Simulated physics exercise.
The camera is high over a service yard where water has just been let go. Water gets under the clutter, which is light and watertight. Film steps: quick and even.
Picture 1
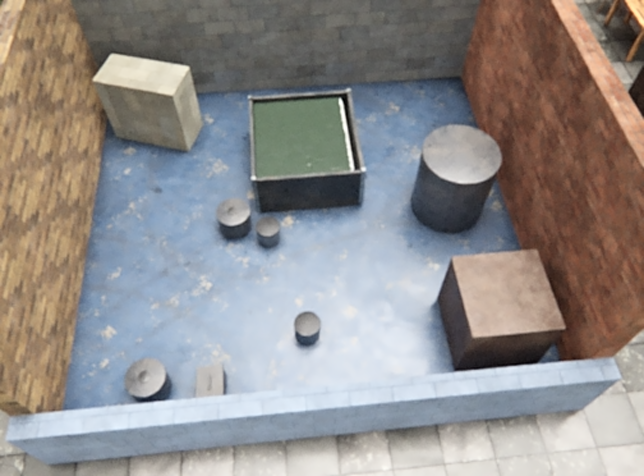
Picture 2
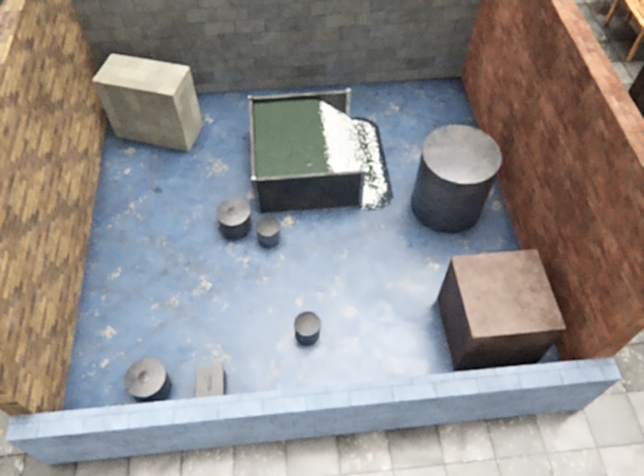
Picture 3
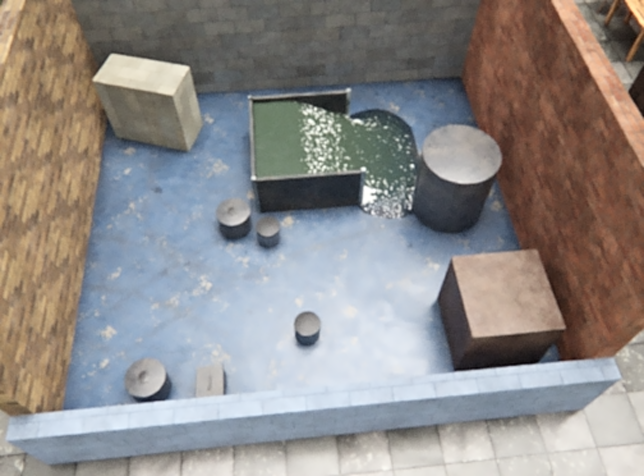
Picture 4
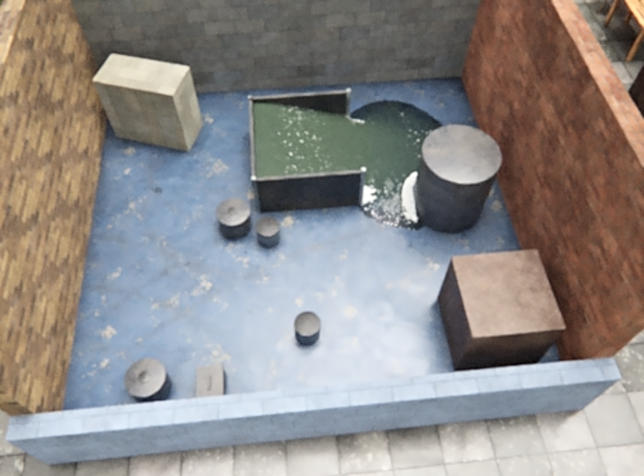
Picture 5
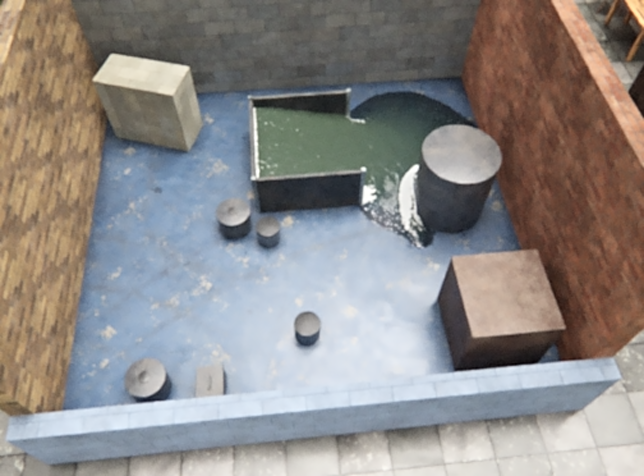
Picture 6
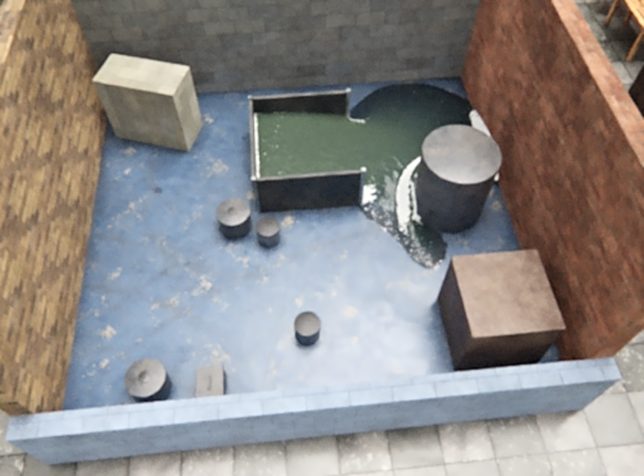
A walled yard with a mottled blue floor is seen from high above by a still camera. An open-topped tank of dark green water sits near the grey back wall, with a pale block to its left, a dark cylinder and brown box to its right, and small round tubs scattered about. Water pours from the tank's right side, foaming white, then spreads around the cylinder towards the box, while the objects stay put.
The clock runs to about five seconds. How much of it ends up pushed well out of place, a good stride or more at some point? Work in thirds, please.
My answer: Not even a third.
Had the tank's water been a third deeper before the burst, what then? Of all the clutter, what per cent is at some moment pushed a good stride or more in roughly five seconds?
I get 0 percent.
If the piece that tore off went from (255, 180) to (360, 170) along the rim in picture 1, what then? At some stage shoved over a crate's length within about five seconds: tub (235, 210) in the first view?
My verdict on that one: Stays short of it.
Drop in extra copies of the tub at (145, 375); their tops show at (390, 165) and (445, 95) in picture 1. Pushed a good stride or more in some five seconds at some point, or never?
Went the distance, went the distance.
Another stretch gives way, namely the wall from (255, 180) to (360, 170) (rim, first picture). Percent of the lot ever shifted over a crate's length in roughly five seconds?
Near 80 in a hundred.
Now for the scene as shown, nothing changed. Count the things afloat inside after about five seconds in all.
Result - 0.
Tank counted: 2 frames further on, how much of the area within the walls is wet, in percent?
Around 25 percent.
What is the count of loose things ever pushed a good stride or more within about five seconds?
0.
A moment on, 0 of 5 are well off their spots; 0 afloat.
Next, 0 of 5 are well off their spots; 0 afloat.
Later, 0 of 5 are well off their spots; 0 afloat.
In the end, 0 of 5 are well off their spots, and 0 have been at some point; 0 afloat.
